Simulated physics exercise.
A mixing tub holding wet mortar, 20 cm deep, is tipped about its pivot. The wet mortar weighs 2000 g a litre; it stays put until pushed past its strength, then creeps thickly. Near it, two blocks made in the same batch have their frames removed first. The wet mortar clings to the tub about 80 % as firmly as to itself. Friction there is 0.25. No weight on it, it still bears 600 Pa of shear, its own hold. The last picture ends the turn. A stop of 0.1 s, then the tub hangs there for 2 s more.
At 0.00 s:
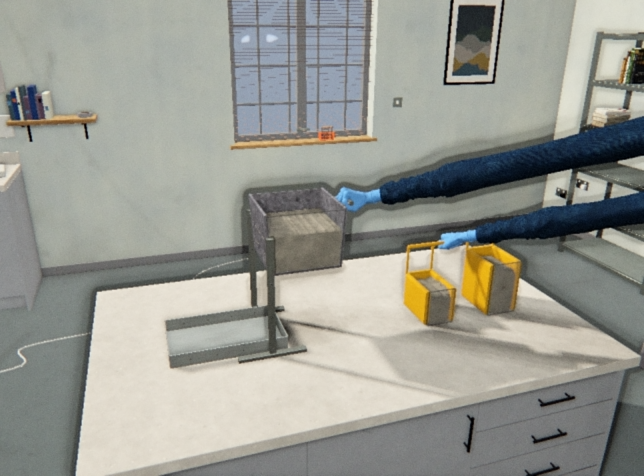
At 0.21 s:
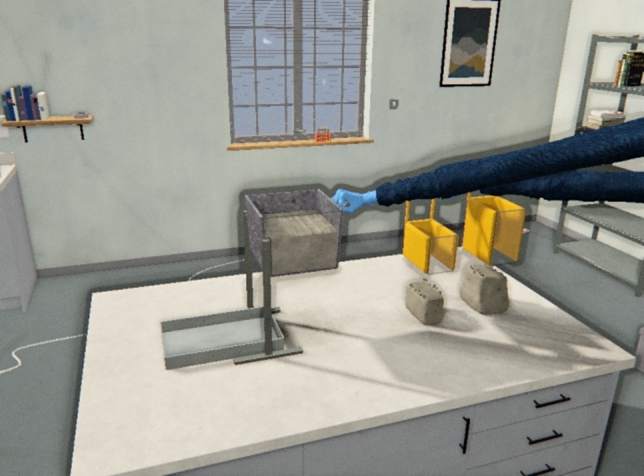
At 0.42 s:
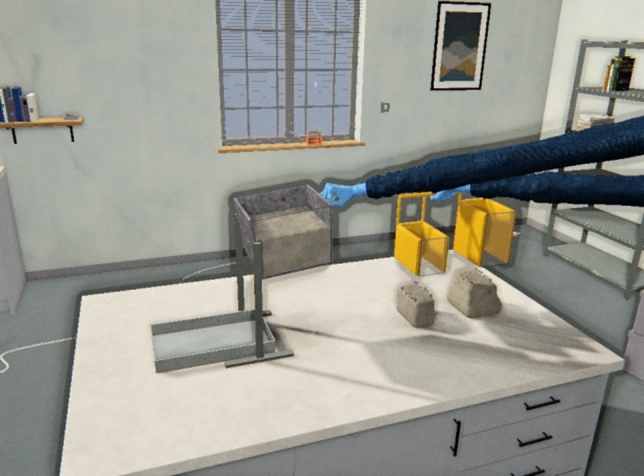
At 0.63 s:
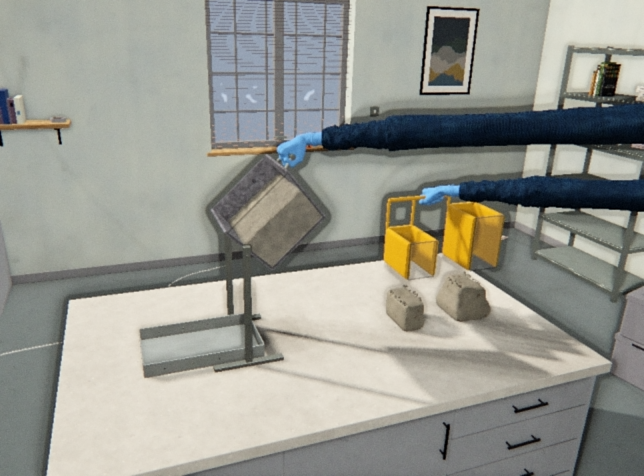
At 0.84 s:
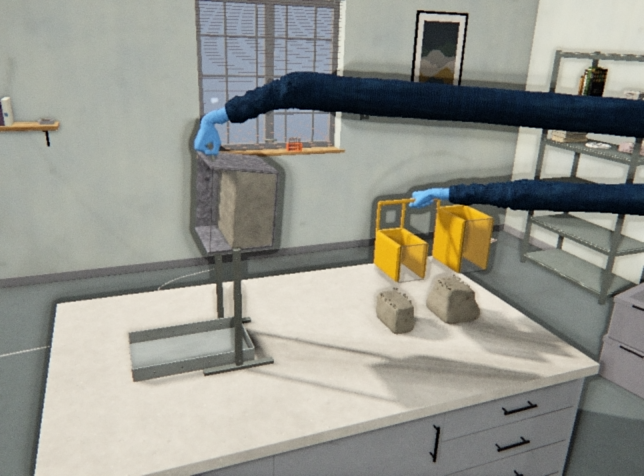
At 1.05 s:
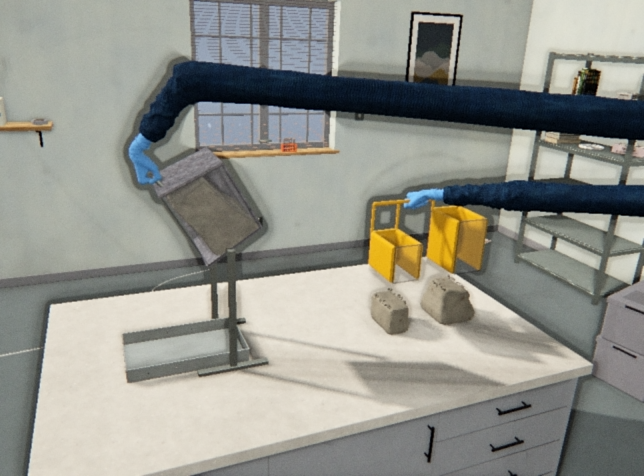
Two gloved hands lift yellow moulds off grey blocks, then turn a tub of mortar leftward past upright.
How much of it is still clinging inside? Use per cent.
About 0 %.
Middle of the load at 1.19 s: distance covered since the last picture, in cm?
Around 15 centimetres.
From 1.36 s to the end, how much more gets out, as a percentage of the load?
0 per cent.
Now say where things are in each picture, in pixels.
The first picture shows handle-side rim at (345, 209), tilt 0 degrees; top of the wet mortar at (341, 230); blocks stand 12 cm, 18 cm (left to right).
The second picture shows handle-side rim at (341, 210), tilt 0 degrees; top of the wet mortar at (337, 231); blocks stand 11 cm, 15 cm (left to right).
The third picture shows handle-side rim at (330, 205), tilt 6 degrees; top of the wet mortar at (326, 228); blocks stand 11 cm, 14 cm (left to right).
The fourth picture shows handle-side rim at (286, 173), tilt 43 degrees; top of the wet mortar at (298, 193); blocks stand 11 cm, 14 cm (left to right).
The fifth picture shows handle-side rim at (212, 169), tilt 86 degrees; top of the wet mortar at (237, 174); blocks stand 11 cm, 14 cm (left to right).
The sixth picture shows handle-side rim at (161, 199), tilt 119 degrees; top of the wet mortar at (202, 183); blocks stand 11 cm, 14 cm (left to right).
After 1.19 s, the tub is at 119 degrees and holds 35 %.
After 1.36 s, the tub is at 119 degrees and holds 0 %.
After 1.53 s, the tub is at 119 degrees and holds 0 %.
After 1.70 s, the tub is at 119 degrees and holds 0 %.
After 3.05 s, at the end, the tub is at 119 degrees and holds 0 %.
